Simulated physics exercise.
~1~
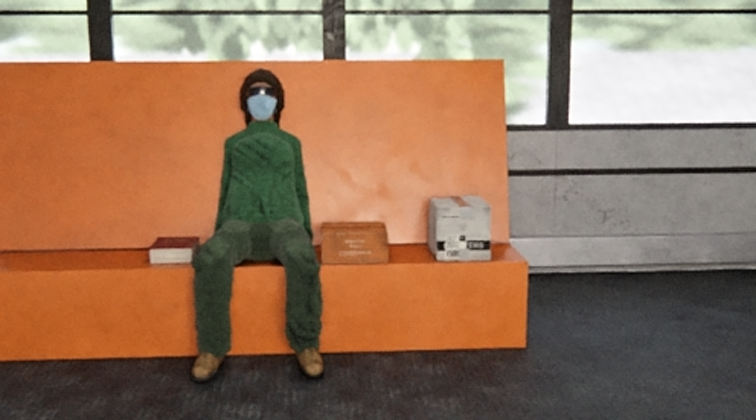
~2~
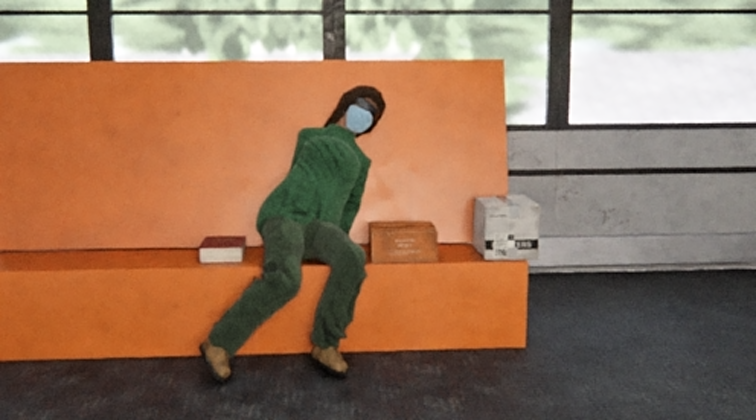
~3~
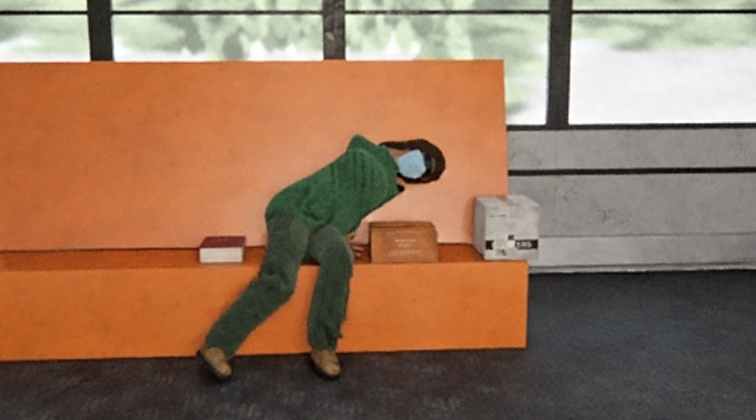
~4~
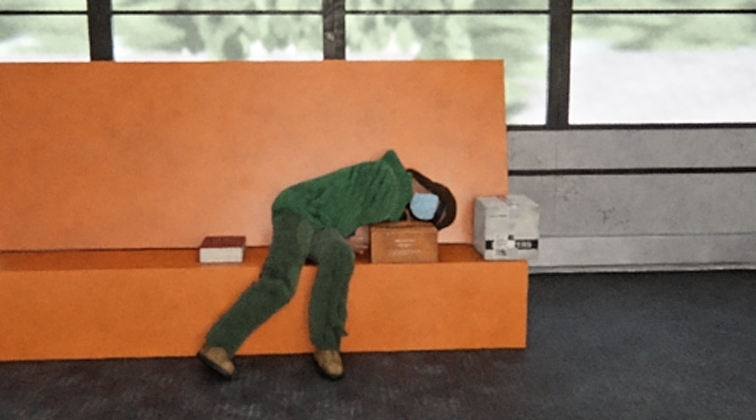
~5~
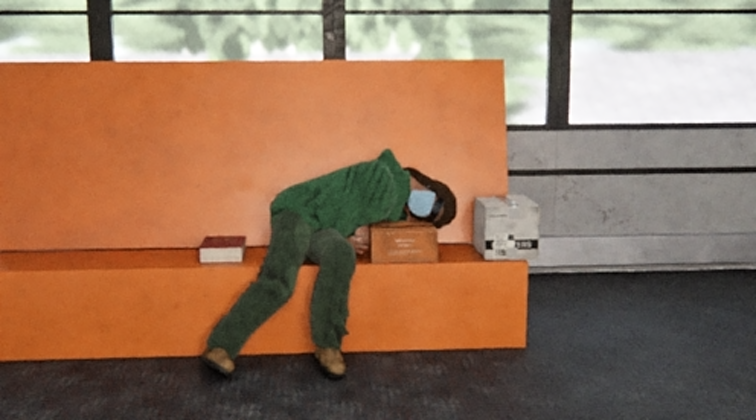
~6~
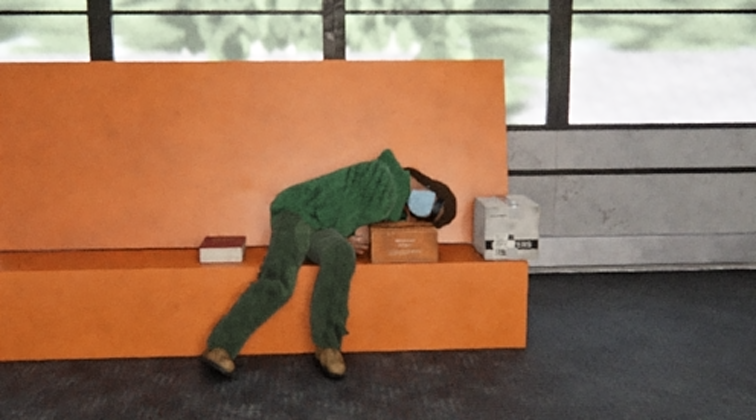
The clip shows a masked person in green seated on an orange bench between a red item and two boxes. All shift right, then the person slumps sideways onto the orange carton and lies still, while the white box rests near the bench's right end.
